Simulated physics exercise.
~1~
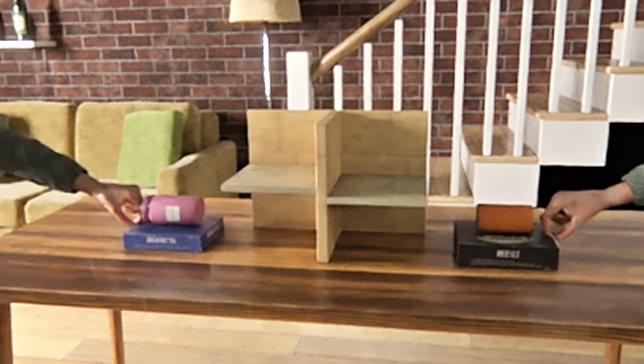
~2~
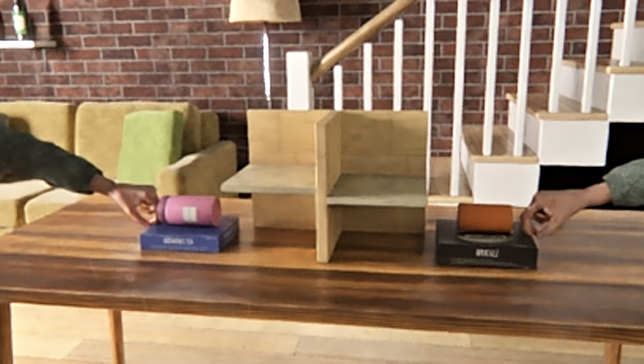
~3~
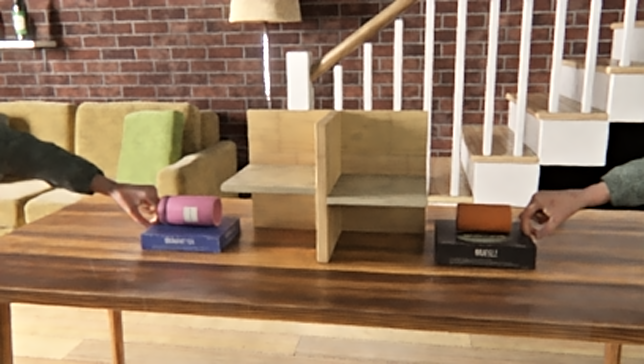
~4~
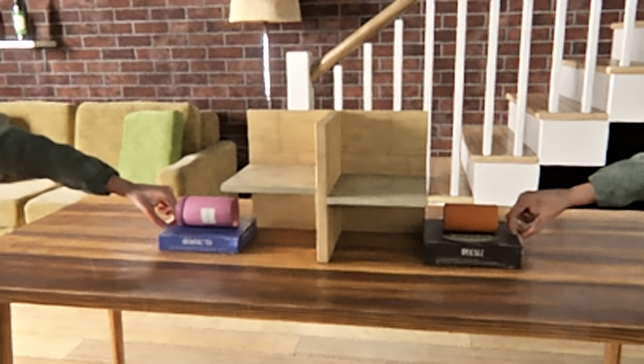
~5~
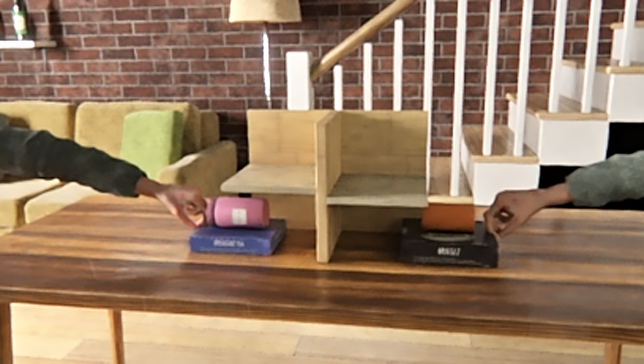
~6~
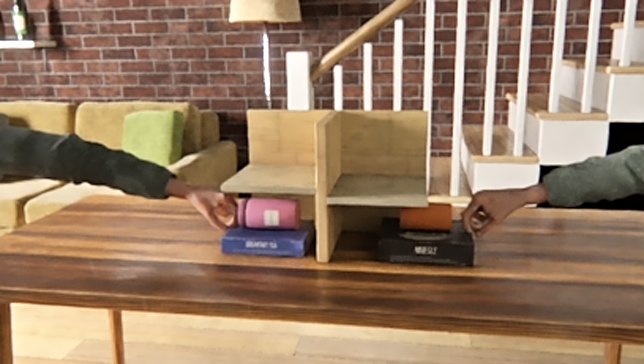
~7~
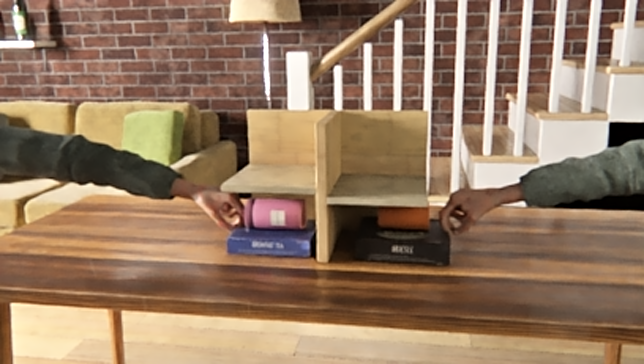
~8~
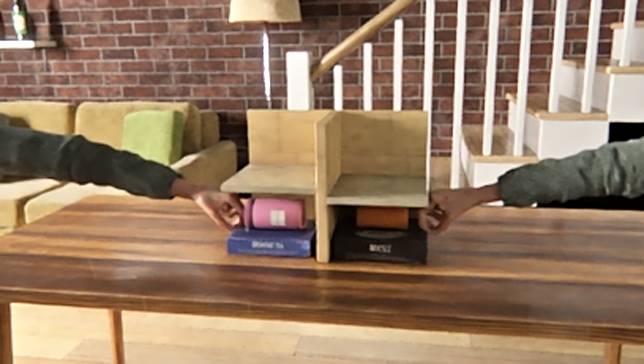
Two hands pushed boxes across a wooden table toward a rack, a pink jar lying on the blue box at left and an orange candle on the black one at right, until both loads sat beneath the shelves, clearing them.
